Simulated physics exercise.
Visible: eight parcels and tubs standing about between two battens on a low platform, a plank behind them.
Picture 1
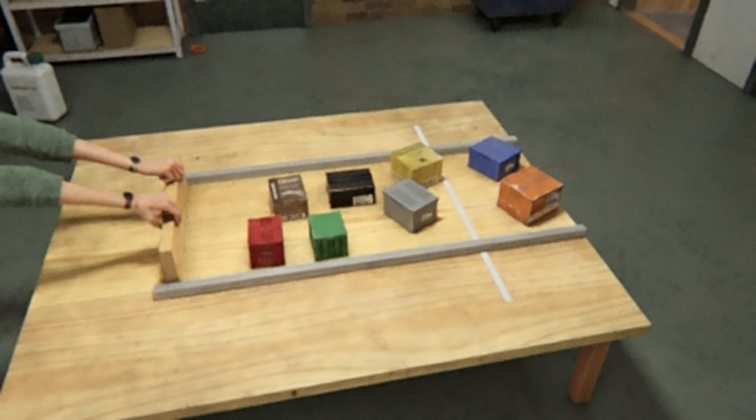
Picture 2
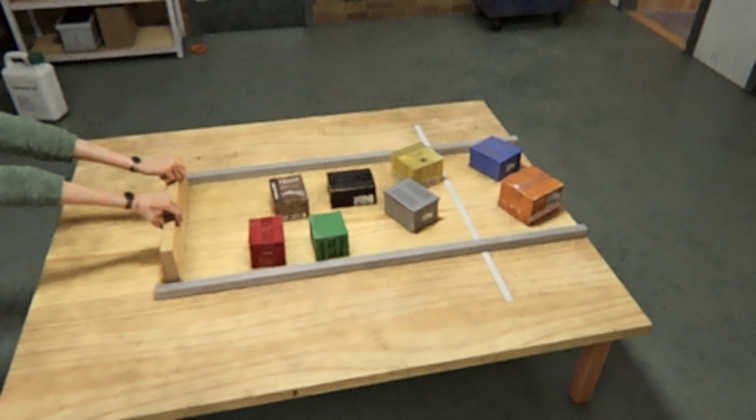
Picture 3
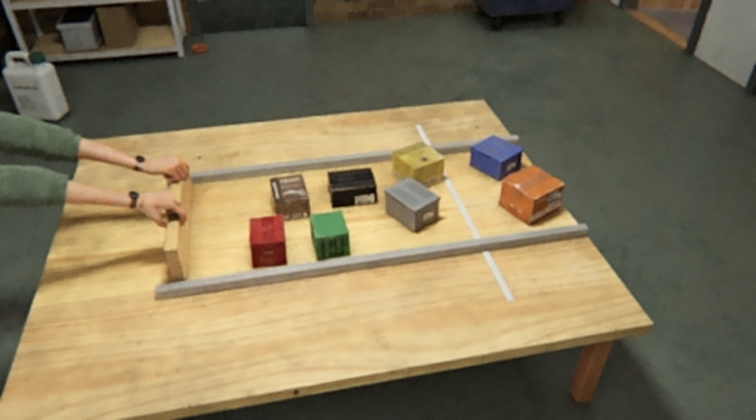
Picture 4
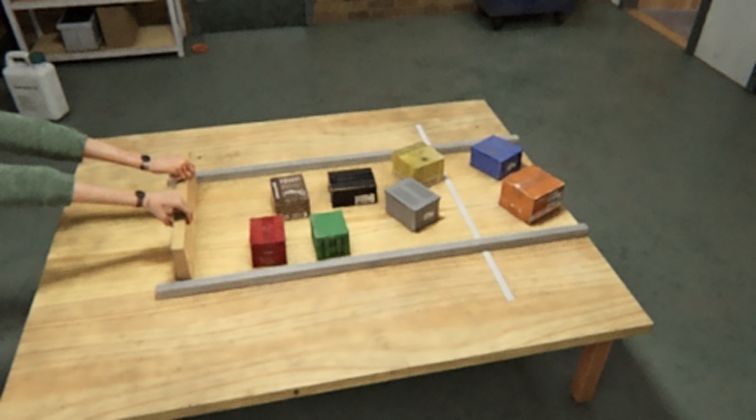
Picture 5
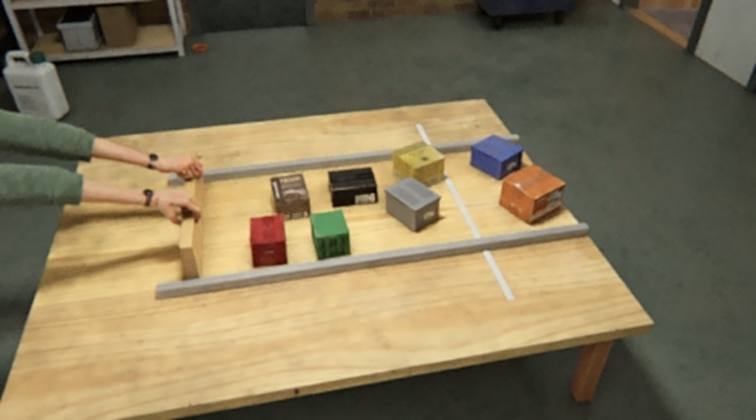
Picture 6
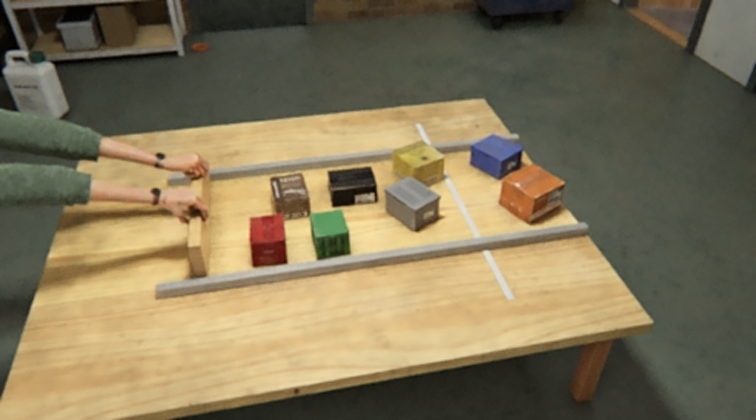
In a workshop with a dark floor, a low wooden platform is seen from above at an angle by a nearly still camera. Eight boxes and tubs stand between two grey battens: red, green, brown and black toward the left, grey and yellow in the middle, blue and orange beyond a white tape line. Two green-sleeved arms at the left slide a plank slowly rightward, while the boxes stay put.
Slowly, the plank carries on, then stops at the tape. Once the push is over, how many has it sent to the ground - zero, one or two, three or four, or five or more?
It will most likely knock one or two off.
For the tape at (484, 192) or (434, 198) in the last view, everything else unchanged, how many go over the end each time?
Counts per try: 3 and 1.
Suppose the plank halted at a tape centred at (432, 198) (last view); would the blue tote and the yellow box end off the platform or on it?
Lab note: Blue tote comes off; yellow box is safe.
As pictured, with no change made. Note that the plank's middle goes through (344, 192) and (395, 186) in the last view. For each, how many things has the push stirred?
Counts: 6 / 7.
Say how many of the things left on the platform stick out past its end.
It totals 1.
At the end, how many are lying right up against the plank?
The answer is 2.
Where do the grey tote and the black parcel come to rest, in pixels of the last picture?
They finish at roughly (516, 189) and (501, 167) respectively.
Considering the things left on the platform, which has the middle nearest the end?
Nearest at the end: The yellow box.
A little later, none off yet; orange parcel at rest near (531, 193); blue tote at rest near (496, 157); yellow box at rest near (418, 165).
Next, none off yet; orange parcel at rest near (531, 193); blue tote moving near (497, 156); yellow box shifted about its own width near (457, 158).
When it is over, the number that fall off is one or two; down, blue tote and orange parcel.
